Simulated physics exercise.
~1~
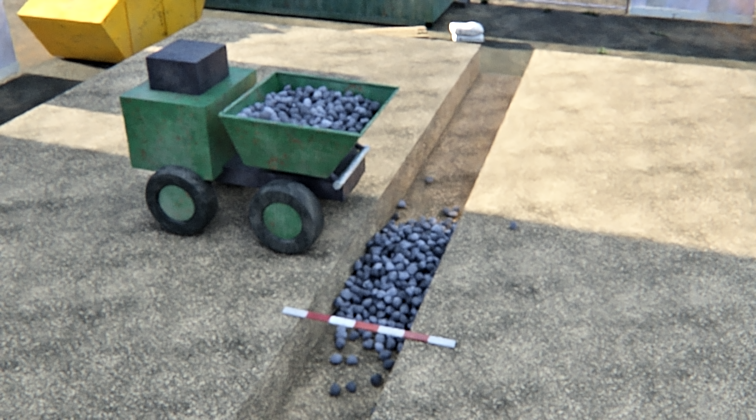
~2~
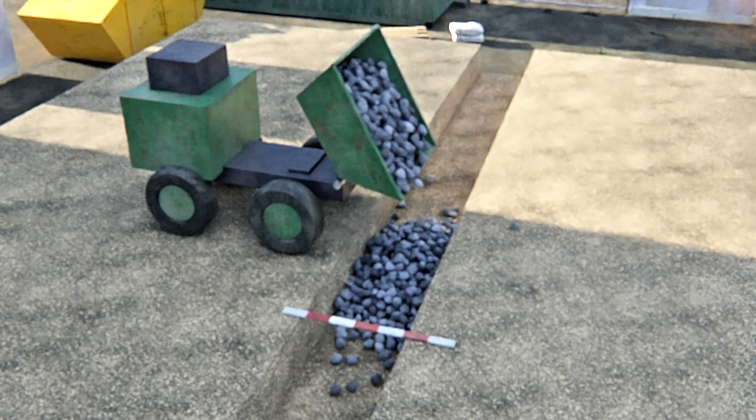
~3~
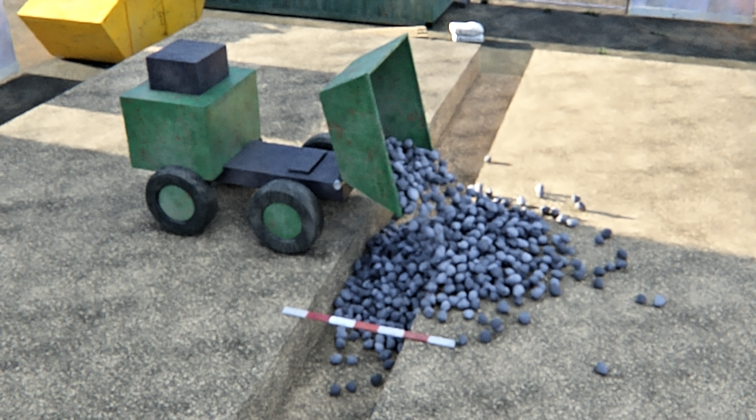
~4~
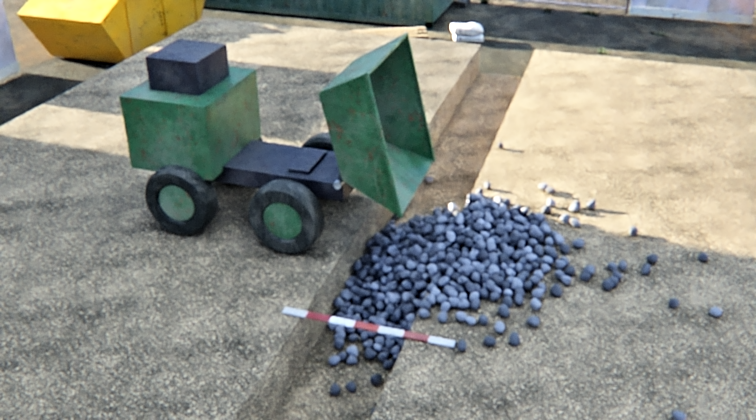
On a sunlit, speckled yard, a boxy green dumper with dark wheels stands beside a narrow trench, its skip full of grey-blue cobbles. An earlier heap already lies in the trench, next to a red and white striped staff. The skip tips steeply up towards the right, at first with the stones still packed inside. Then they pour from its lower edge, burying the earlier heap and spilling across the trench onto the ground beyond, a few rolling farther right. Finally the skip stands steeply tilted and empty above a broad mound that lies partly in the trench and partly past it.
